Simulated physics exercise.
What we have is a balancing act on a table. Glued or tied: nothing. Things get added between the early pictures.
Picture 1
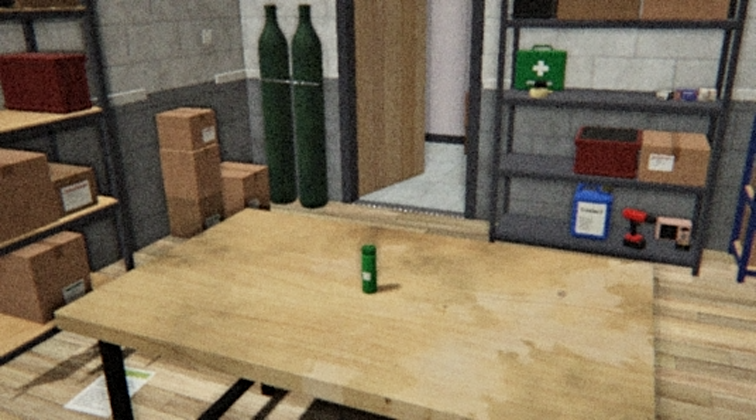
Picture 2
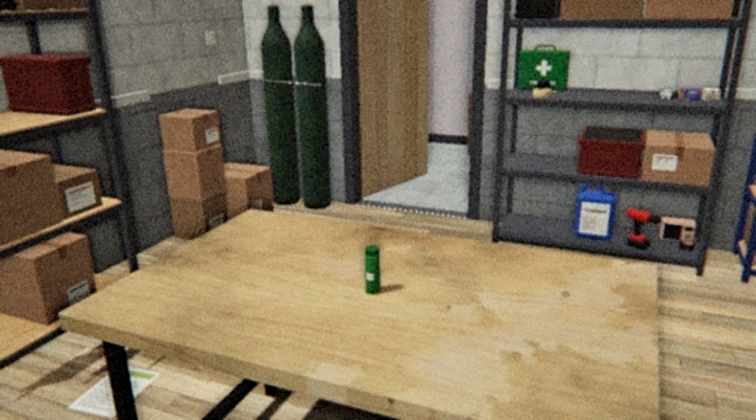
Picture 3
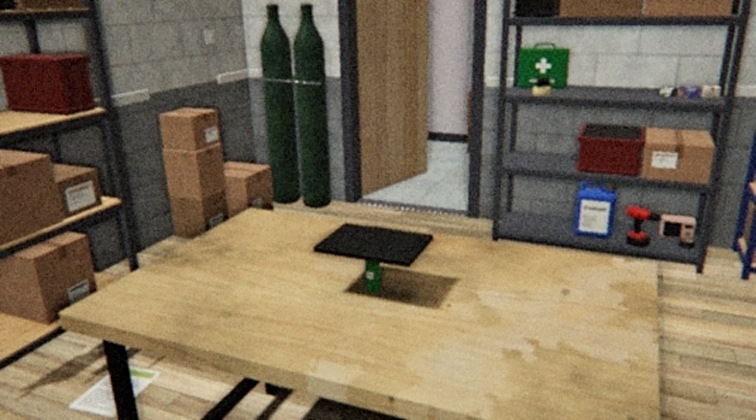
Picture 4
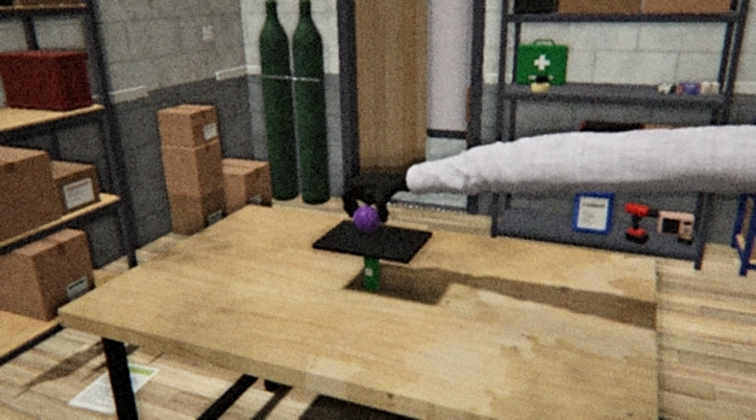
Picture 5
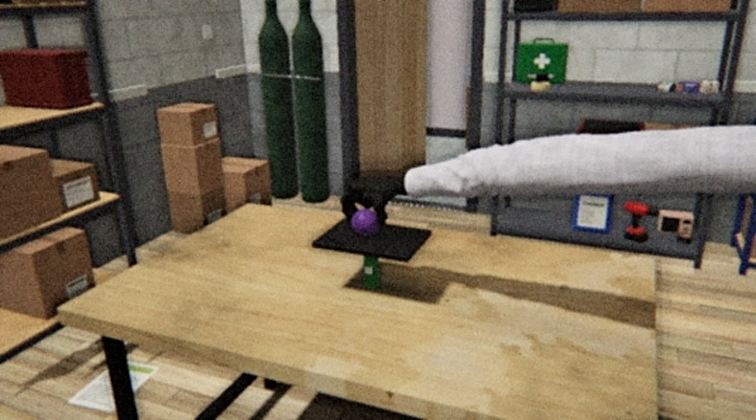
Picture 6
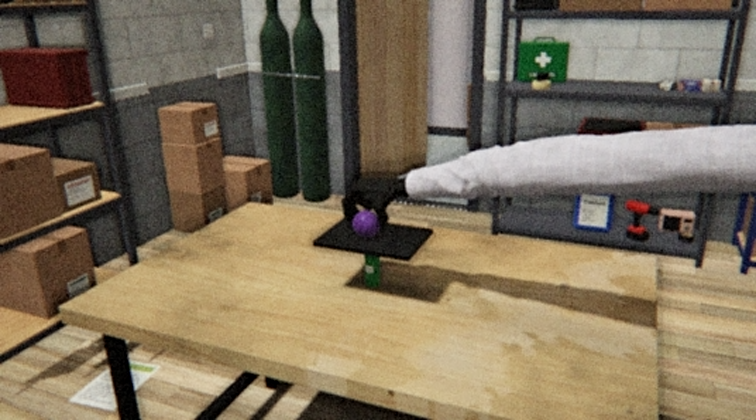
A black lid appearing atop a small green cylinder on a wooden table, then a white-sleeved arm lowering a purple onion onto it.
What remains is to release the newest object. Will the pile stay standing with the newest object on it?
Yes.
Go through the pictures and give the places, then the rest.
The last thing is not in view yet, in the first picture.
The last thing is not in view yet, in the second picture.
The last thing is not in view yet; black lid (375, 243), in the third picture.
Still above its spot; purple onion (367, 219); black lid (373, 240), in the fourth picture.
Still above its spot; purple onion (366, 222); black lid (373, 239), in the fifth picture.
Set down, still held; purple onion (367, 224); black lid (374, 238), in the sixth picture.
Then, 0.30 s past the last view, nothing moves.
Then, 0.70 s past the last view, purple onion resting near (367, 224).
Finally, all 3 still in place. Final places as the last picture's camera would see them, purple onion near (367, 224). The stack keeps its balance.
